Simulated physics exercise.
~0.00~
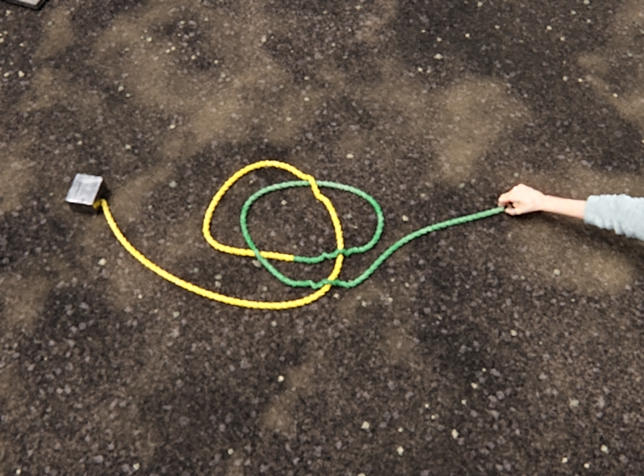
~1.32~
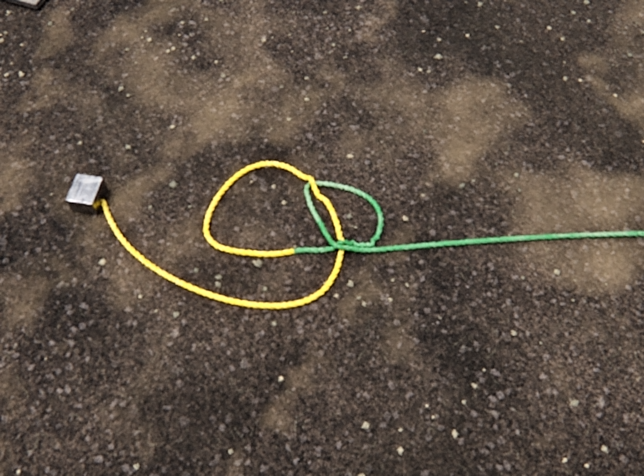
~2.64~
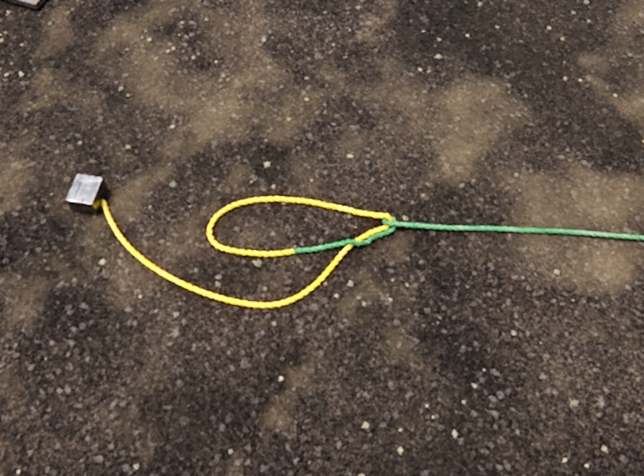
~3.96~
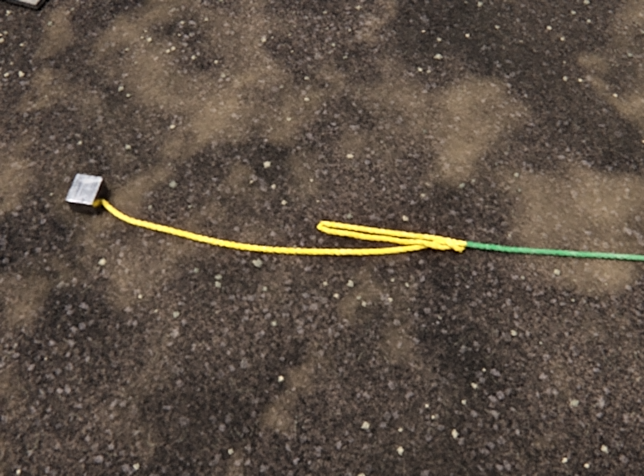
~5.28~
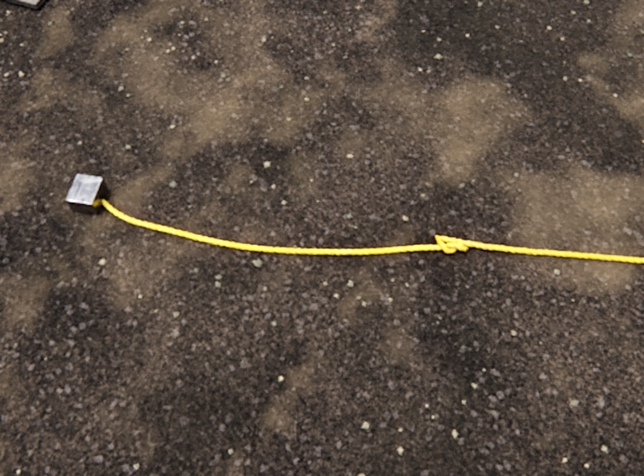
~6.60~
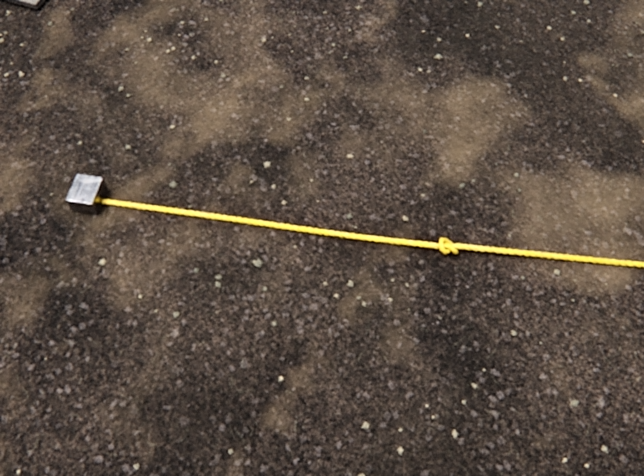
A rope, yellow on its left part and green on its right, lies in loose overlapping loops on dark, gritty ground, its left end fixed to a small metal block. A hand reaching in from the right holds the green end and draws it rightward, soon passing out of view. The green loop shrinks first, then the yellow loop narrows and slides right into a thin, folded bight. As the green part leaves the view, the loops close into a small yellow tangle. Finally the rope pulls straight from the block, with a compact knot left in it.
